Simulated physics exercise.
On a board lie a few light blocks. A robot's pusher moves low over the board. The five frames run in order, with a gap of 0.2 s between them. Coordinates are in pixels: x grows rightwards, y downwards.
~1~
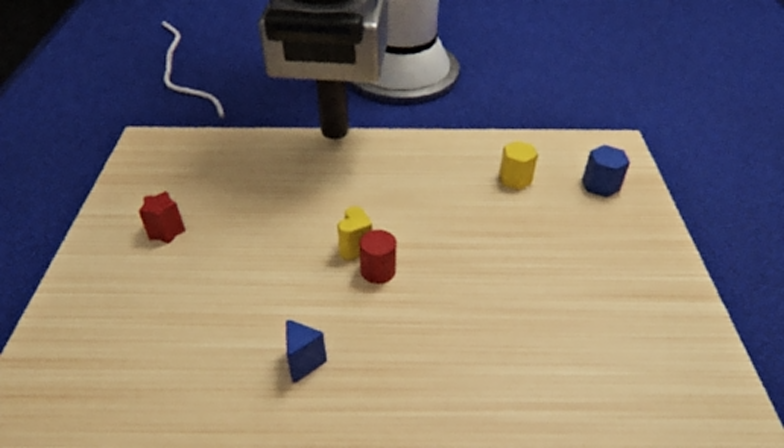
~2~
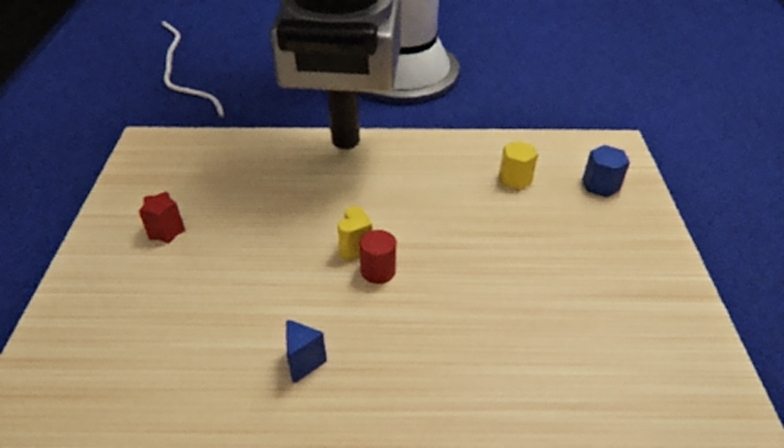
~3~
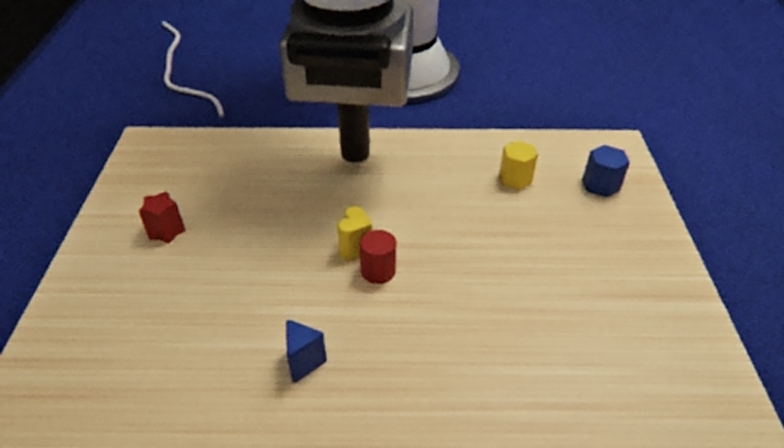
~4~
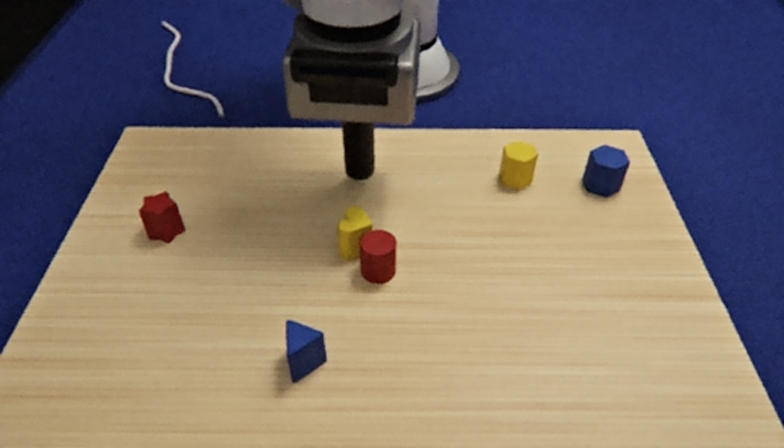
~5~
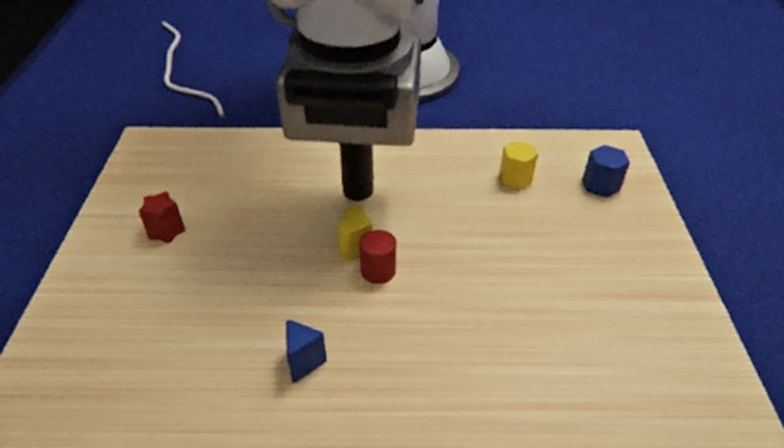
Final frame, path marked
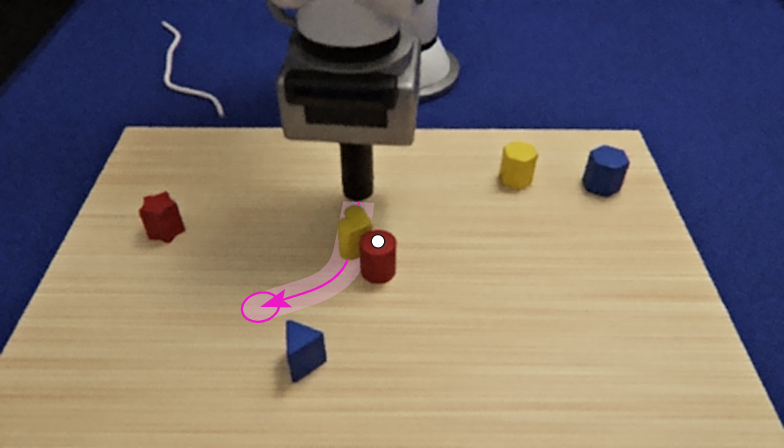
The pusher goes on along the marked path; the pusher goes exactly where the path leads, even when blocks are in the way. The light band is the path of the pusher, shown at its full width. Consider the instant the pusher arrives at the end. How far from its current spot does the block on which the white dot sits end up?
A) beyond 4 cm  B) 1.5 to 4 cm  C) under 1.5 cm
B - 1.5 to 4 cm.
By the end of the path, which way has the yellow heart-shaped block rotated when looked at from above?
I'd predict that, seen from above, the yellow heart-shaped block rotates counter-clockwise.
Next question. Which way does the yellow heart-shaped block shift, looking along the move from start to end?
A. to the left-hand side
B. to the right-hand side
A (to the left-hand side)
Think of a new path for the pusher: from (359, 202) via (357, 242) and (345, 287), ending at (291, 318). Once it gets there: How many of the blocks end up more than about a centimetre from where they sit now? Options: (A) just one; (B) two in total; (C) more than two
My answer is option B.
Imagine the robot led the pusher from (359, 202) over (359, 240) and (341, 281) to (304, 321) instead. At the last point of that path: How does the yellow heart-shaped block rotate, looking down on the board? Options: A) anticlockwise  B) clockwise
A - anticlockwise.
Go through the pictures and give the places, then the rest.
In the first frame, tip of the pusher (335, 132), middles of tops, blue triangle (299, 335), yellow heart-shaped block (354, 219), red circle (378, 241).
In the second frame, pusher (346, 142), nothing pushed.
In the third frame, pusher (356, 155), nothing pushed.
In the fourth frame, pusher (360, 172), nothing pushed.
In the fifth frame, pusher (358, 192), blue triangle (299, 335), yellow heart-shaped block (354, 219), red circle (378, 241).
The line goes from (359, 202) through (352, 243) and (324, 285) to (261, 307); the dot is on the red circle.
The first path, step by step. One third of the way, pusher (351, 233); yellow heart-shaped block (357, 241), turned 20° anticlockwise; red circle (387, 254).
Two thirds of the way, pusher (322, 275); yellow heart-shaped block (359, 267), turned 90° anticlockwise; red circle (396, 262).
At the end, pusher (258, 296); blue triangle unmoved; yellow heart-shaped block (359, 267), turned 90° anticlockwise; red circle (396, 262).
